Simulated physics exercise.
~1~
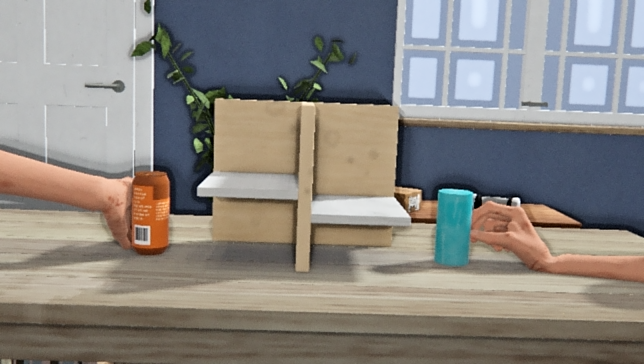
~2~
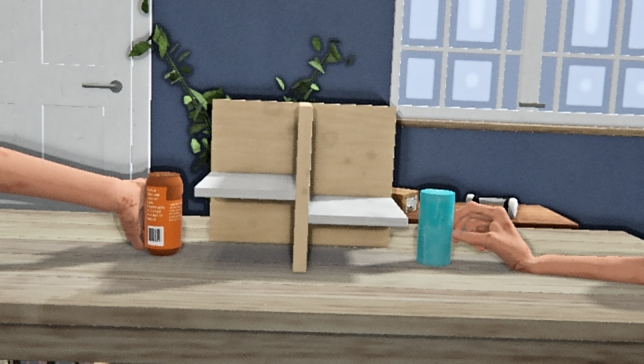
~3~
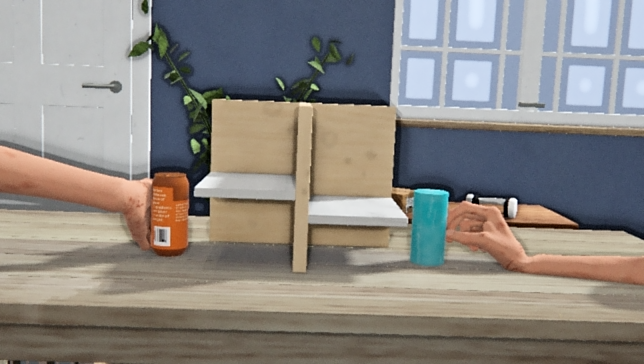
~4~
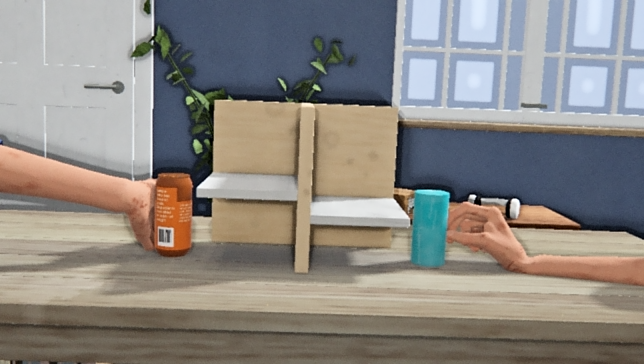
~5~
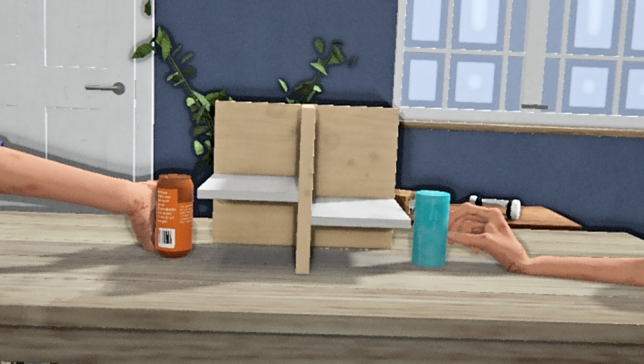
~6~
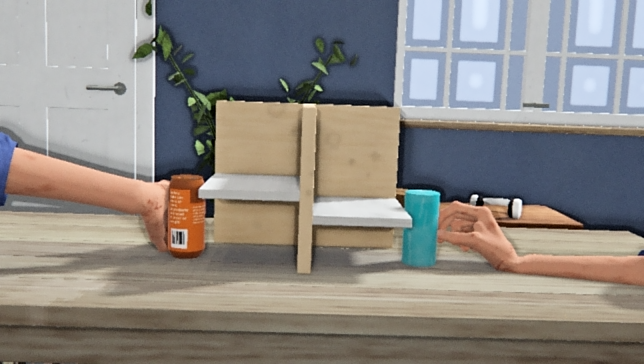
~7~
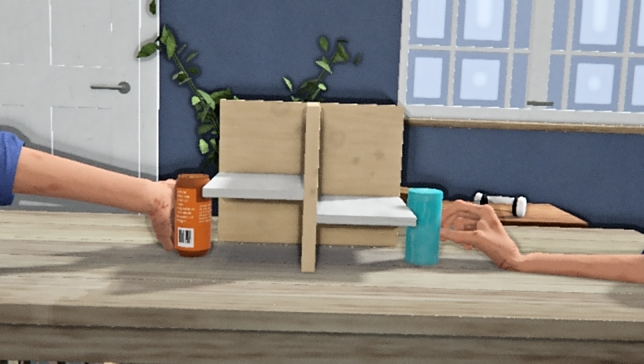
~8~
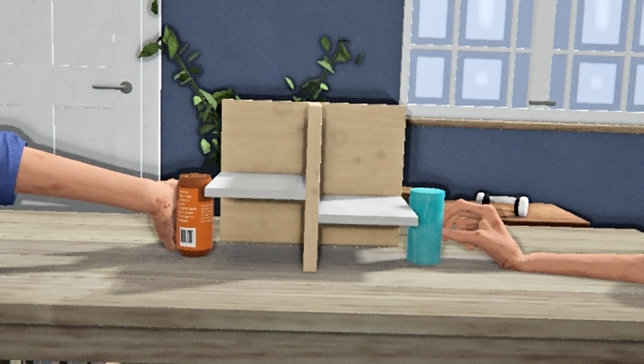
In a room with a dark blue wall, a white door and a paned window, a slightly swaying view looks straight across a pale wooden table. A light wooden stand with a central upright and two white shelves, the left one higher, sits in the middle, with leafy vines behind it. A hand at left holds an orange can, while one at right holds a turquoise candle. Both hands slide them inward, pause briefly, then push on to the shelf edges. There both stop, too tall to pass underneath, and remain upright outside.
